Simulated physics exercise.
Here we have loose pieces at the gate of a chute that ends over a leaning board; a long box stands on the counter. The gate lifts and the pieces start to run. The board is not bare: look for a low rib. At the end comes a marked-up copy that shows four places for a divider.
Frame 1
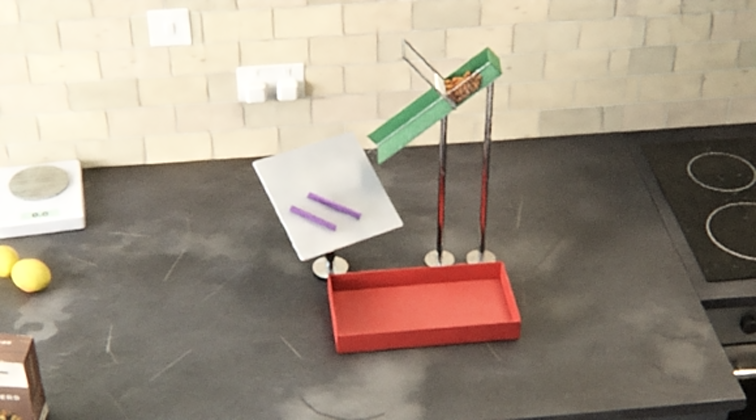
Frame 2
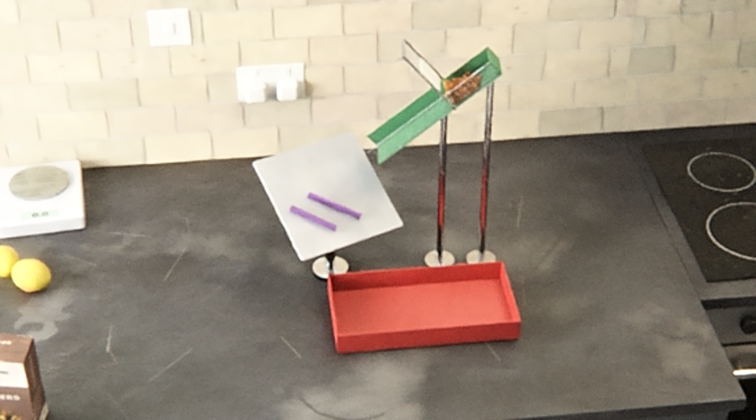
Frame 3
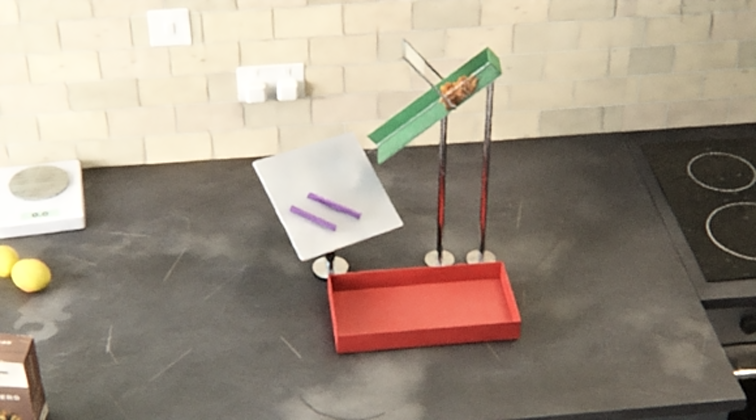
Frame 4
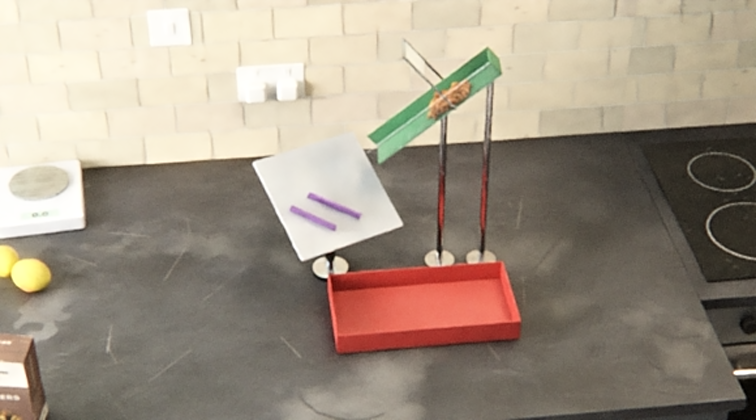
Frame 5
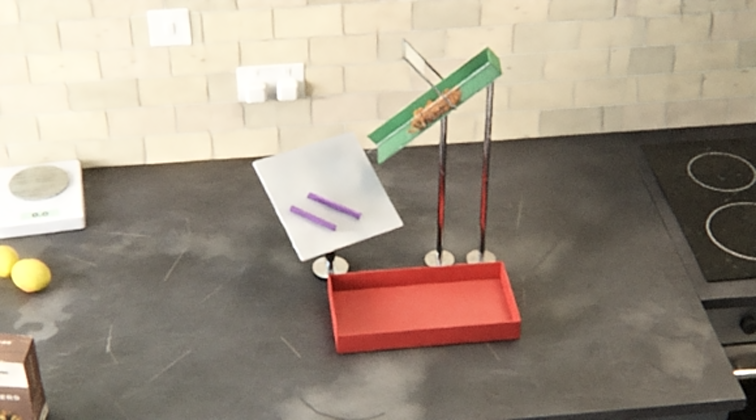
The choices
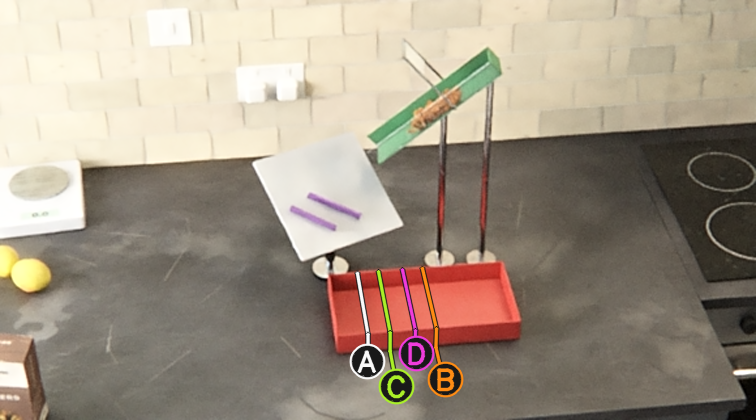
A green chute stands above a pale board and red box as brown pieces slide down-left.
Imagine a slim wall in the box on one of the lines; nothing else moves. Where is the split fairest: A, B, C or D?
Line D does it best.
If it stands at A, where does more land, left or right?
More lands on the right.
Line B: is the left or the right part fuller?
The left side.
On the marked copy, line A crosses the front rim at (367, 333); line B crosses the front rim at (436, 328); line C crosses the front rim at (390, 331); line D crosses the front rim at (415, 329).
For line A, of what is caught, none at all on the left of the divider, the whole lot on the right.
For line B, of what is caught, all but a few on the left of the divider, only a few on the right.
For line C, of what is caught, only a few on the left of the divider, all but a few on the right.
For line D, of what is caught, close to half on the left of the divider, close to half on the right.
